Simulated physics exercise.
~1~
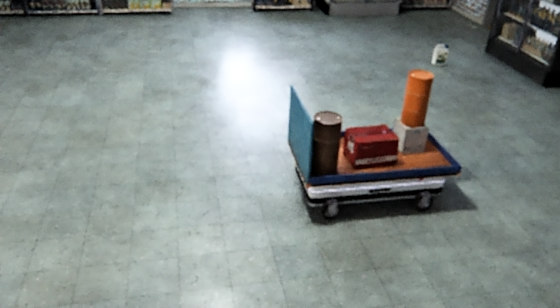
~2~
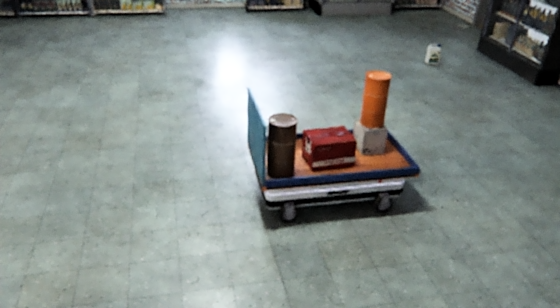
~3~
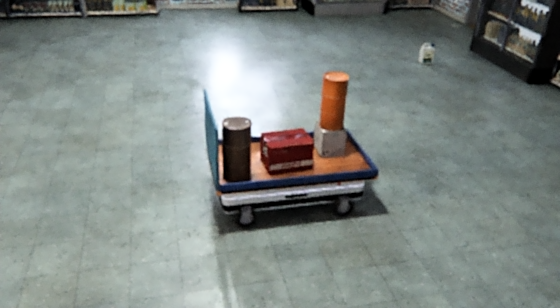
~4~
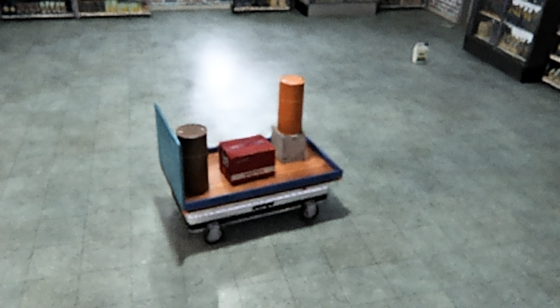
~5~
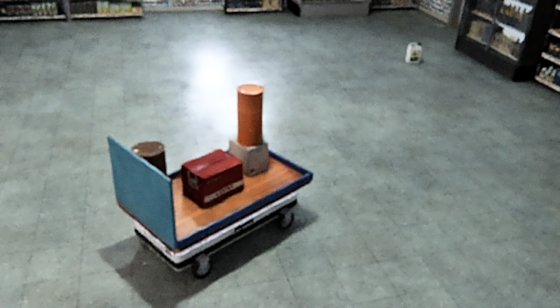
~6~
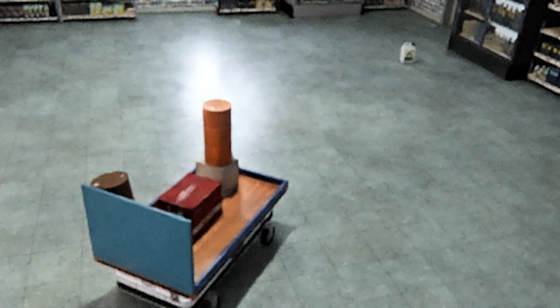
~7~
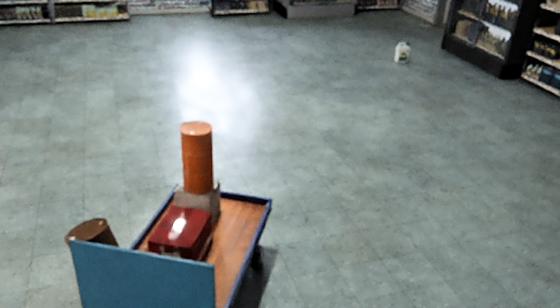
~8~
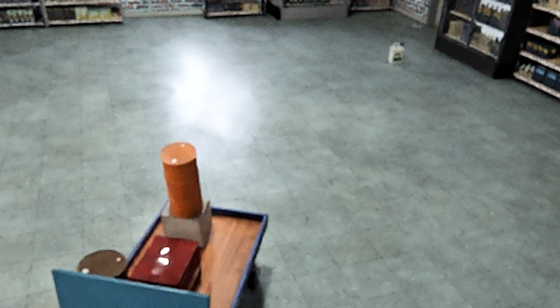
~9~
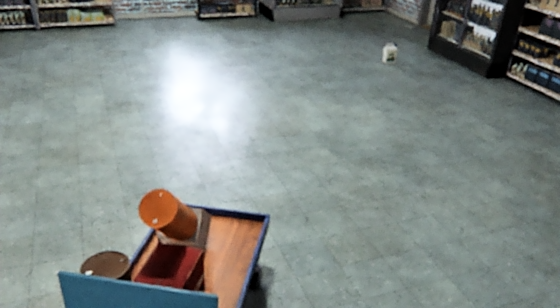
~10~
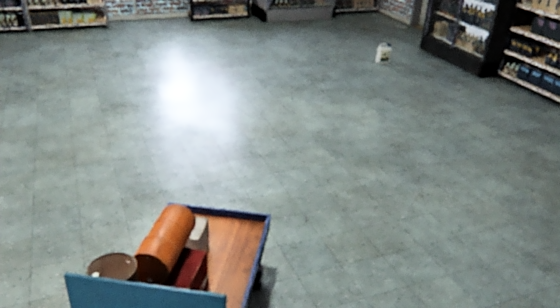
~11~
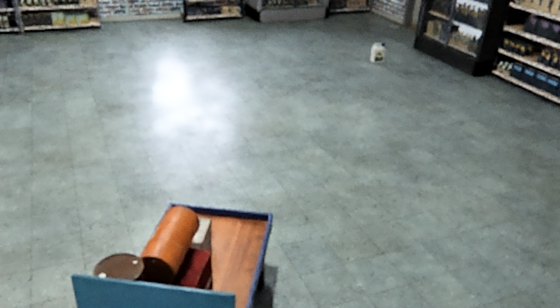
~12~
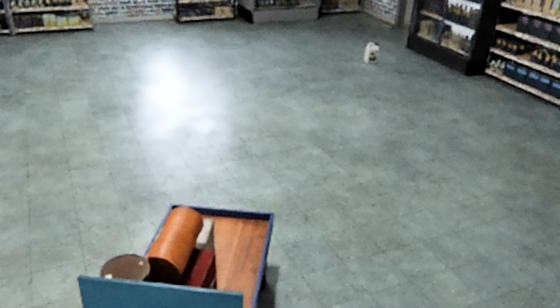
The clip shows a flat cart carrying an orange canister, a brown canister, a red parcel and a pale parcel across a shop floor, turning away from the viewer as its load shifts; the orange canister topples toward the tall board and ends lying on the deck.
